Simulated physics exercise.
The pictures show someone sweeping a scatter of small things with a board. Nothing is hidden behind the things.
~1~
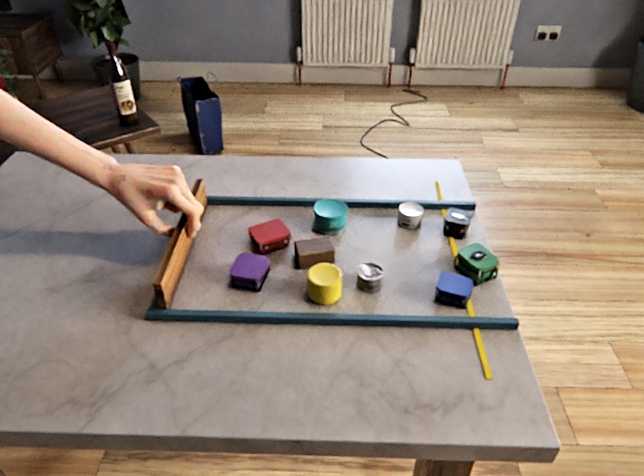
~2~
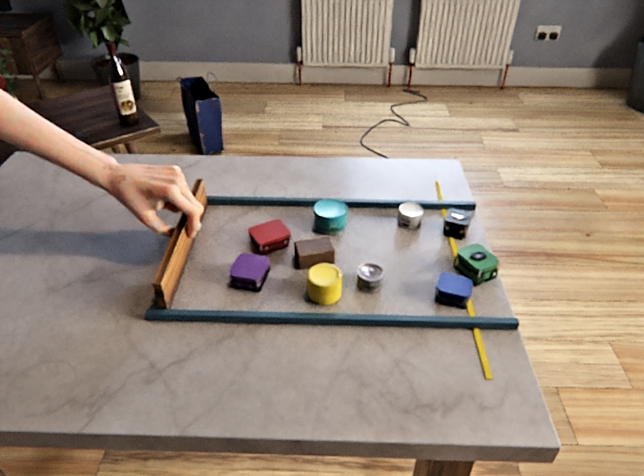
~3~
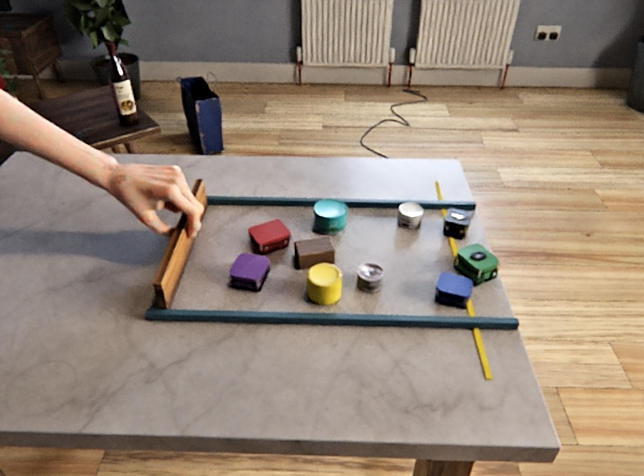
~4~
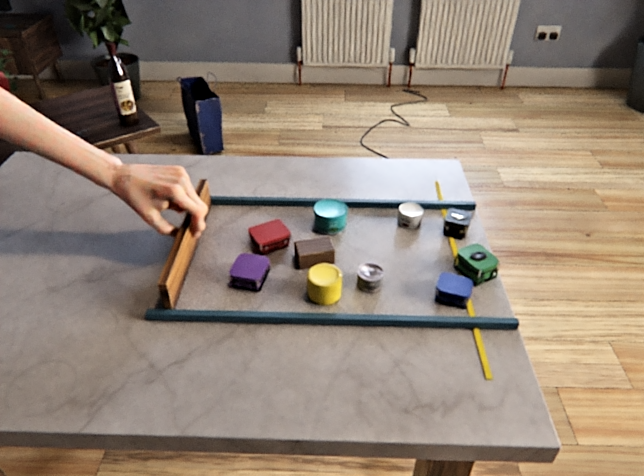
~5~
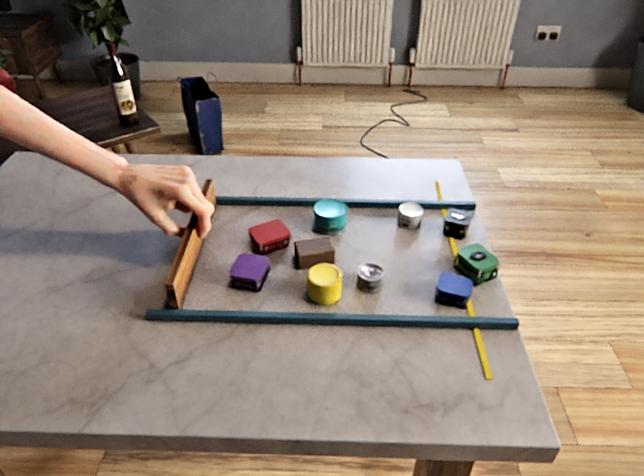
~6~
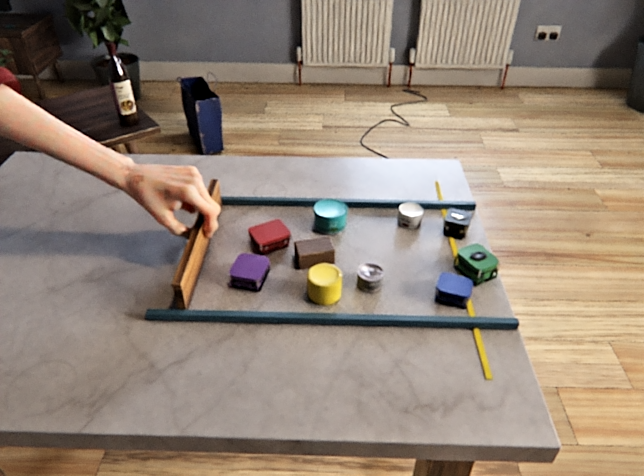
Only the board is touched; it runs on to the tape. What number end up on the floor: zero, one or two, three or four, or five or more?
Outcome: The number that fall off is five or more.
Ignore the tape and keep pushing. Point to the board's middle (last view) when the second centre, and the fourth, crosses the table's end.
Near (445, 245) and (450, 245).
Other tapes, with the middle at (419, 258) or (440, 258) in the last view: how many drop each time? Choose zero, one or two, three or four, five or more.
In that order: No fall at all; one to two.
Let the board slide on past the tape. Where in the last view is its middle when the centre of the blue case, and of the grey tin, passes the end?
For the blue case at (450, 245), for the grey tin at (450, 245).
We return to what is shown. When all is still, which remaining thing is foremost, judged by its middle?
Foremost is the red case.
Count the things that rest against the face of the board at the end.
The number is 4.
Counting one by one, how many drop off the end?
In all, 6 of them.
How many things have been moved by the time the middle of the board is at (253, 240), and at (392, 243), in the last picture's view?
2 and 8.
Soon after, none off yet; green case at rest near (476, 264); black case at rest near (457, 224); blue case at rest near (453, 291).
At rest, the number that fall off is five or more; fallen, brown block, grey tin, white tub, blue case, black case and green case.
